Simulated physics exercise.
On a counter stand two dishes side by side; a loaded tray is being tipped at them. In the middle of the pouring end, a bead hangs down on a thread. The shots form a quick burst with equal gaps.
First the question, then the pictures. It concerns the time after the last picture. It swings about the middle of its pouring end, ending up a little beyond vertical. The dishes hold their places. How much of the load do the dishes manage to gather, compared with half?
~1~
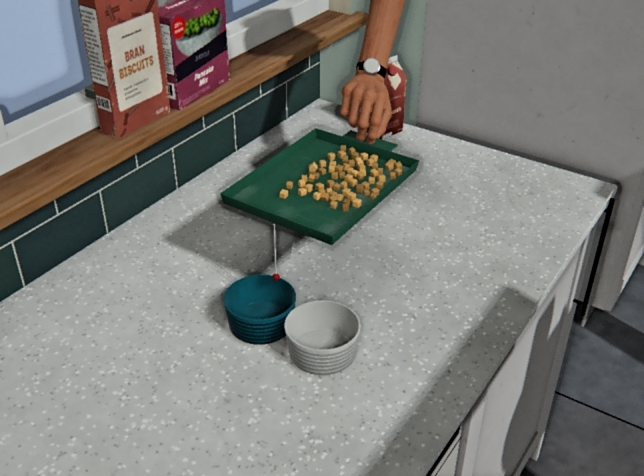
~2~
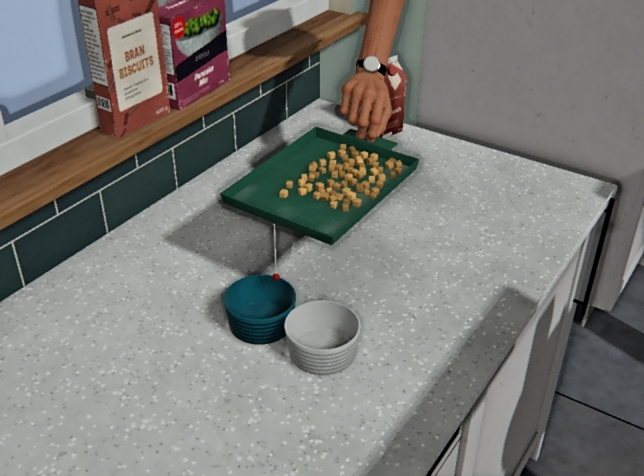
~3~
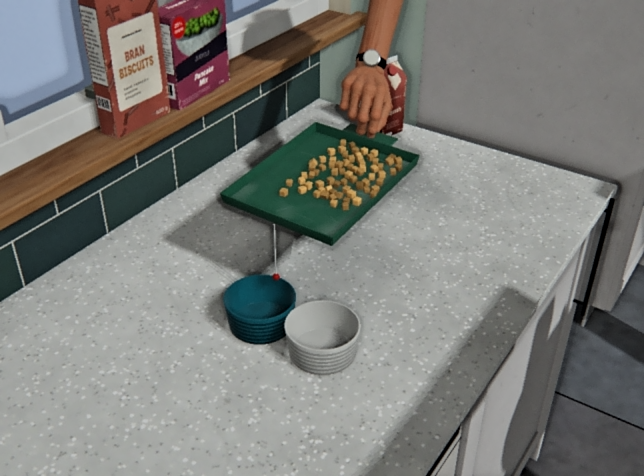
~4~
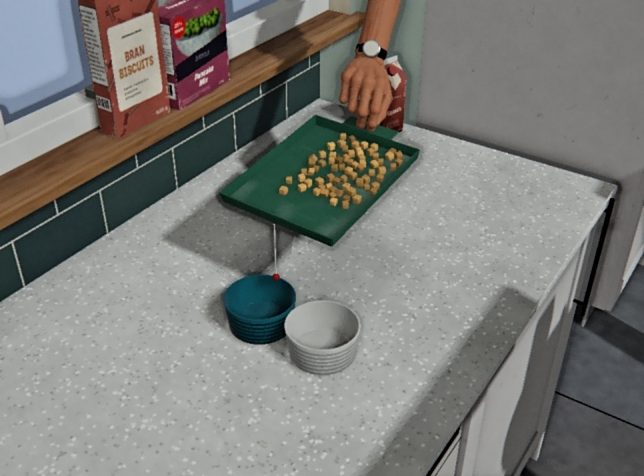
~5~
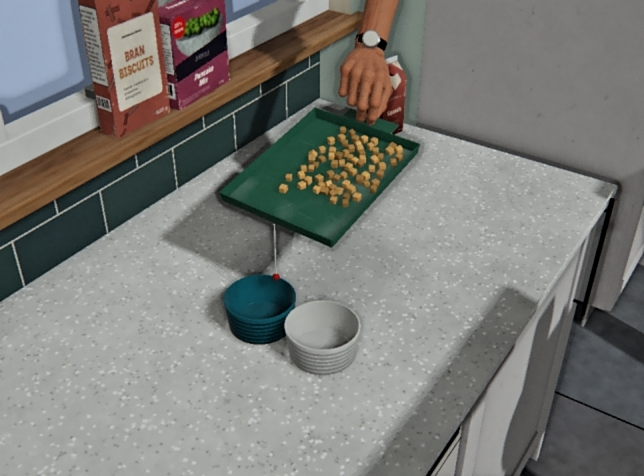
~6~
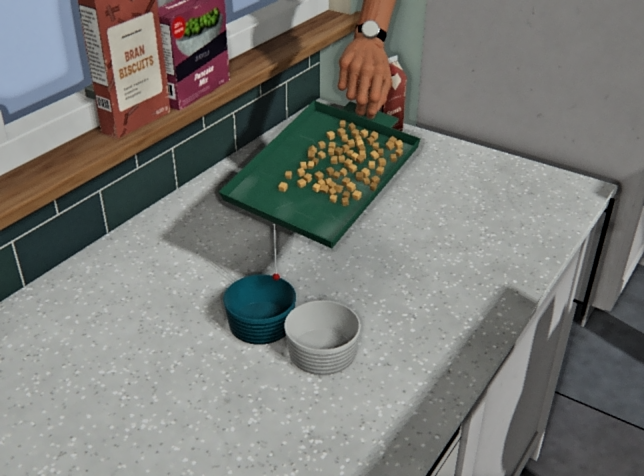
They gather more than half of it.
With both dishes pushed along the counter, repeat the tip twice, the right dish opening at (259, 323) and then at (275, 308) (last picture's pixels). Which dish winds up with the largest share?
In the first try it's the one on the right, and in the second it's the one on the right.
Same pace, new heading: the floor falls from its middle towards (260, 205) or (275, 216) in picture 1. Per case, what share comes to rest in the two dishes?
20 % and 60 %, roughly.
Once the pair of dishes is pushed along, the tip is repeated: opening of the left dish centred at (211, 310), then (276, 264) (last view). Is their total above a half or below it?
Place 1: Lower than half; place 2: Lower than half.
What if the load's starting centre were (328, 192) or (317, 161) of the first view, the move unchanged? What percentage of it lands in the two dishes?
80 and 90 per cent.
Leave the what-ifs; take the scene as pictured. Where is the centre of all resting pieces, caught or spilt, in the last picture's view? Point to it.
Near (313, 344), more or less.
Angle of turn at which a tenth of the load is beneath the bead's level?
60°.
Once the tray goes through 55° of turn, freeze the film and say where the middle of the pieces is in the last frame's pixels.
Load centre: Approx. (318, 225).
Soon after the last picture, tray tipped steeply; most on the tray; a small part in the right dish; a small part in the air.
A little later, tray tipped right over; most on the tray; a small part in the right dish; a small part in the left dish; a small part outside both; a stray few in the air.
Later still, tray tipped past a quarter turn; about two thirds in the right dish; about a quarter in the left dish; a small part outside both.
At rest, tray tipped past a quarter turn; about two thirds in the right dish; about a quarter in the left dish; a small part outside both.
